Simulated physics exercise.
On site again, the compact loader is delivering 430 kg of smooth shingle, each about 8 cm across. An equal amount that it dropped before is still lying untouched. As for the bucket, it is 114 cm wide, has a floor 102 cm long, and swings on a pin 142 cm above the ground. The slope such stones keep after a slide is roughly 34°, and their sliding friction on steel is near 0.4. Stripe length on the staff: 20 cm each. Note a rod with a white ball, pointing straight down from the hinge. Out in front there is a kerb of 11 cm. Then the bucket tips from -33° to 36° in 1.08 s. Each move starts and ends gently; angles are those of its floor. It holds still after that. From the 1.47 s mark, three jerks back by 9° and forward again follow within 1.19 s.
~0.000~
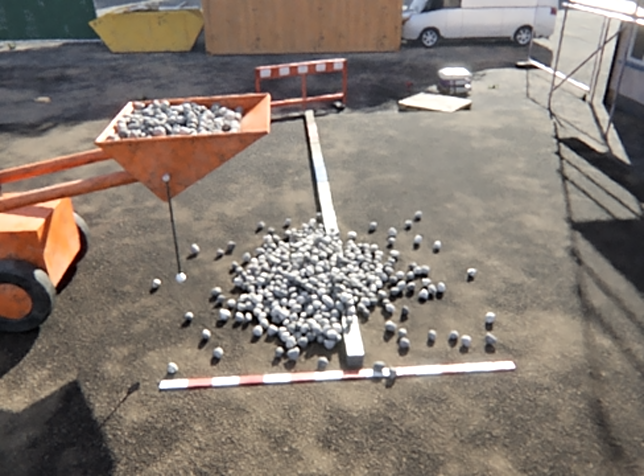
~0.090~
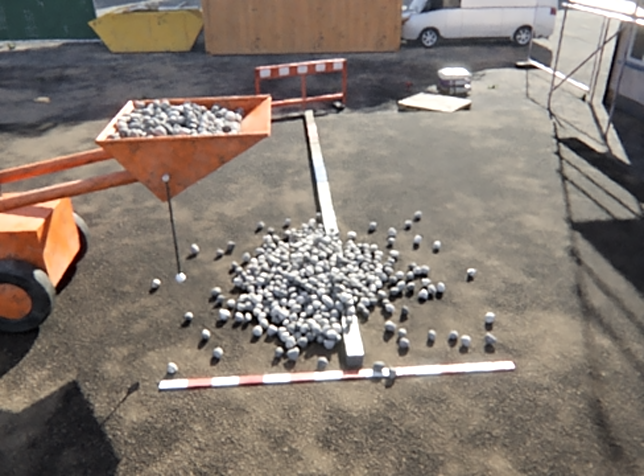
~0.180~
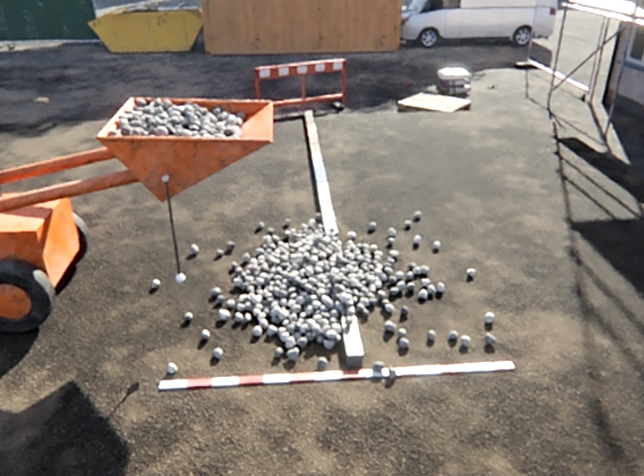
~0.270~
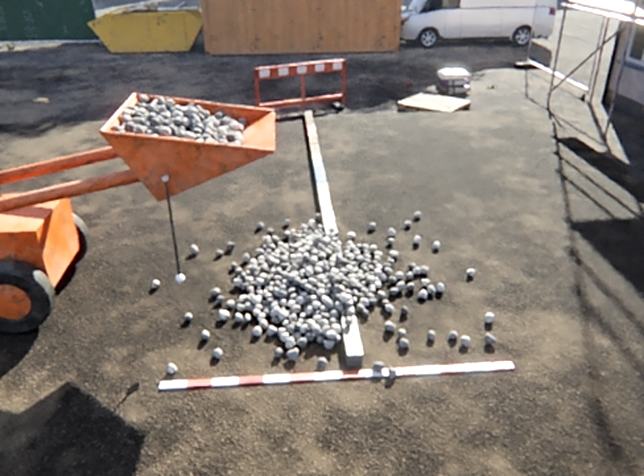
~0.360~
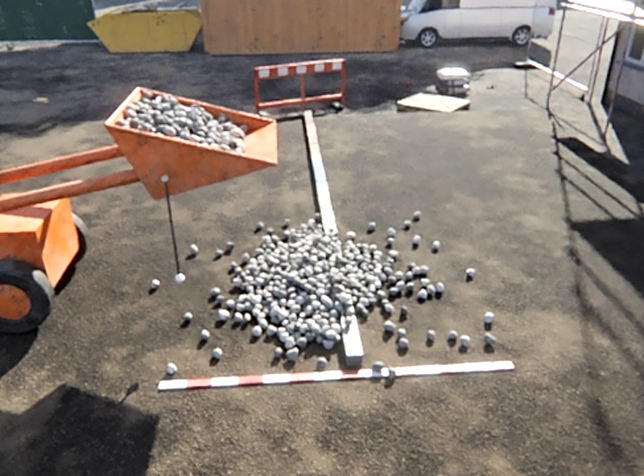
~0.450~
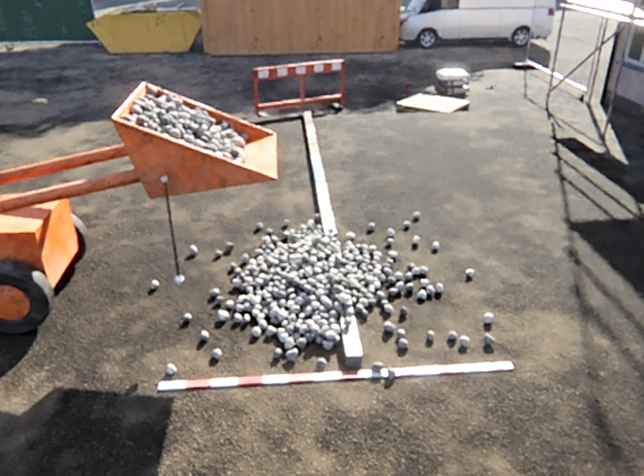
An orange loader bucket full of grey stones slowly tilts forward beside a stone pile.
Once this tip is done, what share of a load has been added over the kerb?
About 36 per cent.
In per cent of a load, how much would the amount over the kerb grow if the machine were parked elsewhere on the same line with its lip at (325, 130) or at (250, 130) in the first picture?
Some 90 percent, and then 25 percent.
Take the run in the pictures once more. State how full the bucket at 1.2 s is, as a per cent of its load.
Roughly 70 per cent remains inside.
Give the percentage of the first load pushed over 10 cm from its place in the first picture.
Estimate: 20 %, roughly.
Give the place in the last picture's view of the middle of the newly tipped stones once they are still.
Middle: Approx. (312, 270) px.
After 0.8 s the floor is at 25°; in per cent of one load, 100 in the bucket, 84 on this side of the kerb, 16 over the kerb; the foremost stones are at (449, 277).
After 1.2 s the floor is at 36°; in per cent of one load, 71 in the bucket, 113 on this side of the kerb, 16 over the kerb; the foremost stones are at (449, 277).
After 3.1 s the floor is at 36°; in per cent of one load, 0 in the bucket, 148 on this side of the kerb, 52 over the kerb; the foremost stones are at (475, 288).
After 5.8 s the floor is at 36°; in per cent of one load, 0 in the bucket, 148 on this side of the kerb, 52 over the kerb; the foremost stones are at (475, 288). Net gain over the kerb, 36.
